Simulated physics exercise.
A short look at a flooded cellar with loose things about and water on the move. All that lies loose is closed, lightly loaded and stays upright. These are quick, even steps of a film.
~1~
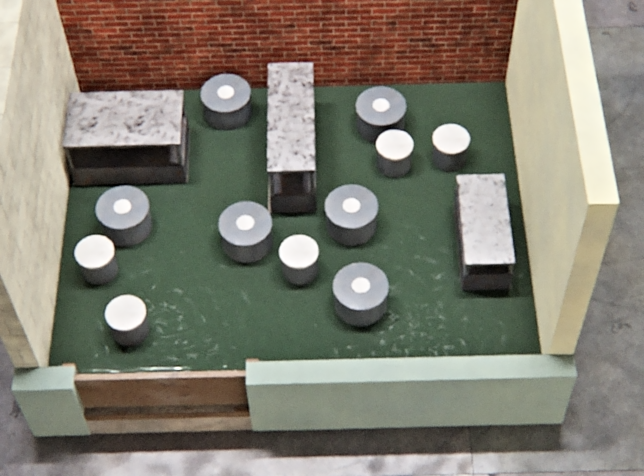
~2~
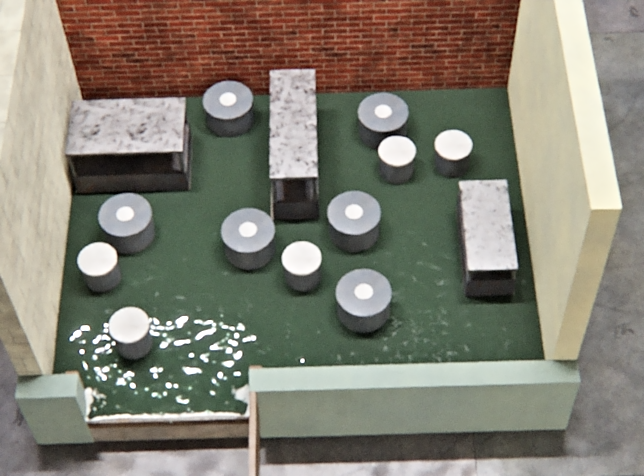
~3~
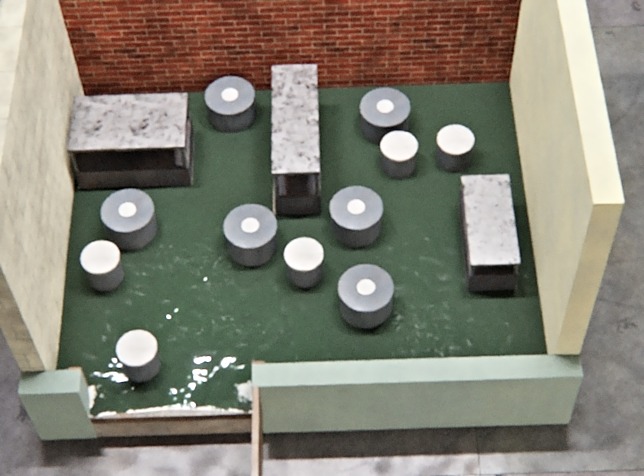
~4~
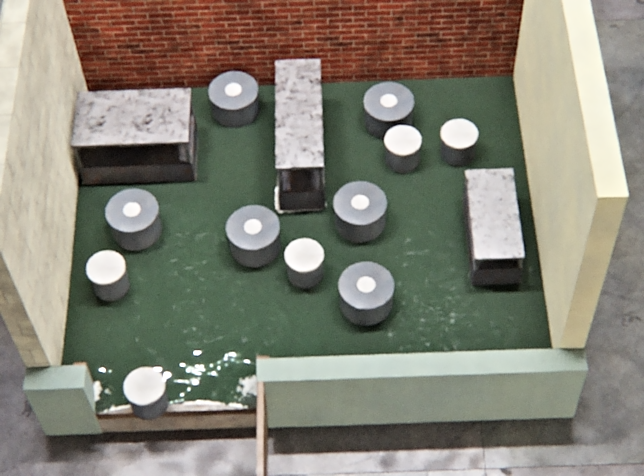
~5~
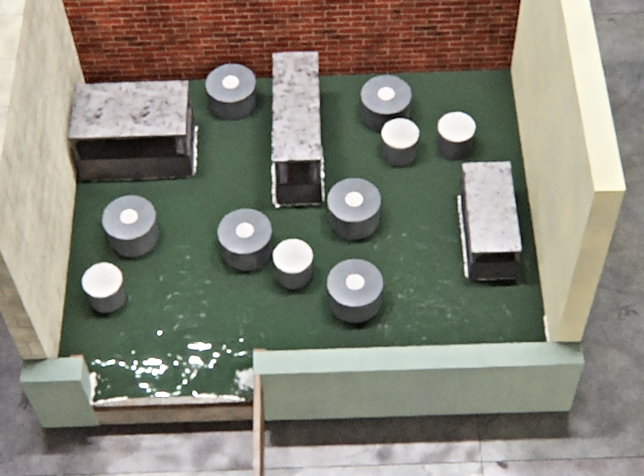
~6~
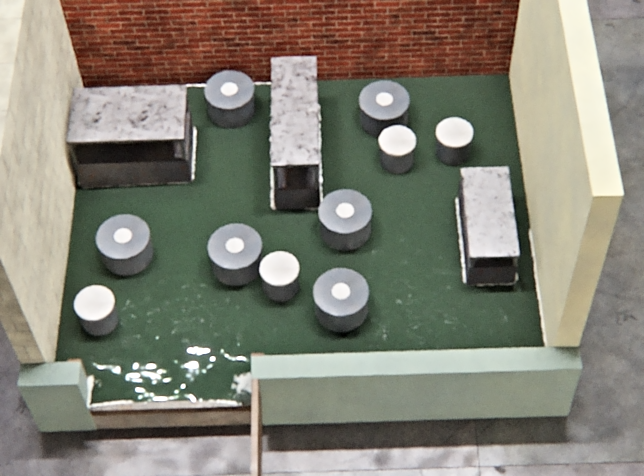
In a flooded, brick-backed cellar, water rippled at the front left opening as a white-topped pail drifted into the gap and was gone from view, then other floating tubs and pails shifted slightly left and forward.
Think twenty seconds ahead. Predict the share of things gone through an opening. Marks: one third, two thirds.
That comes to two thirds or more.
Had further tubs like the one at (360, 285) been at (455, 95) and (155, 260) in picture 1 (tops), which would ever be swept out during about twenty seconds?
In that order: Still in, out.
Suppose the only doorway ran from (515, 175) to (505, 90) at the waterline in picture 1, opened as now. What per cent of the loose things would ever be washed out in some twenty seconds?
Close to 60 %.
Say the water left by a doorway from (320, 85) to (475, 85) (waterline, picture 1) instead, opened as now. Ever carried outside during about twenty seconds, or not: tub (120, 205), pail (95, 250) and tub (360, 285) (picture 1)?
In that order: Left behind, no, carried outside.
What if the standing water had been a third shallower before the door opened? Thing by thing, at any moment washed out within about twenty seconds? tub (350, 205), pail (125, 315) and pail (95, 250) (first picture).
In that order: Yes, gone, yes.
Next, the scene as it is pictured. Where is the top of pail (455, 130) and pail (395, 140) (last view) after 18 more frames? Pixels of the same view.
Roughly at (401, 216) and (355, 255).
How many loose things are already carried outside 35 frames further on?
I count 9.
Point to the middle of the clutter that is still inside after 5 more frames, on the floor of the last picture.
Close to (266, 262).
A moment on, 2 of 11 are out; 9 afloat.
Next, 7 of 11 are out; 4 afloat.
Later, 9 of 11 are out; 2 afloat.
In the end, 10 of 11 are out; 0 afloat.
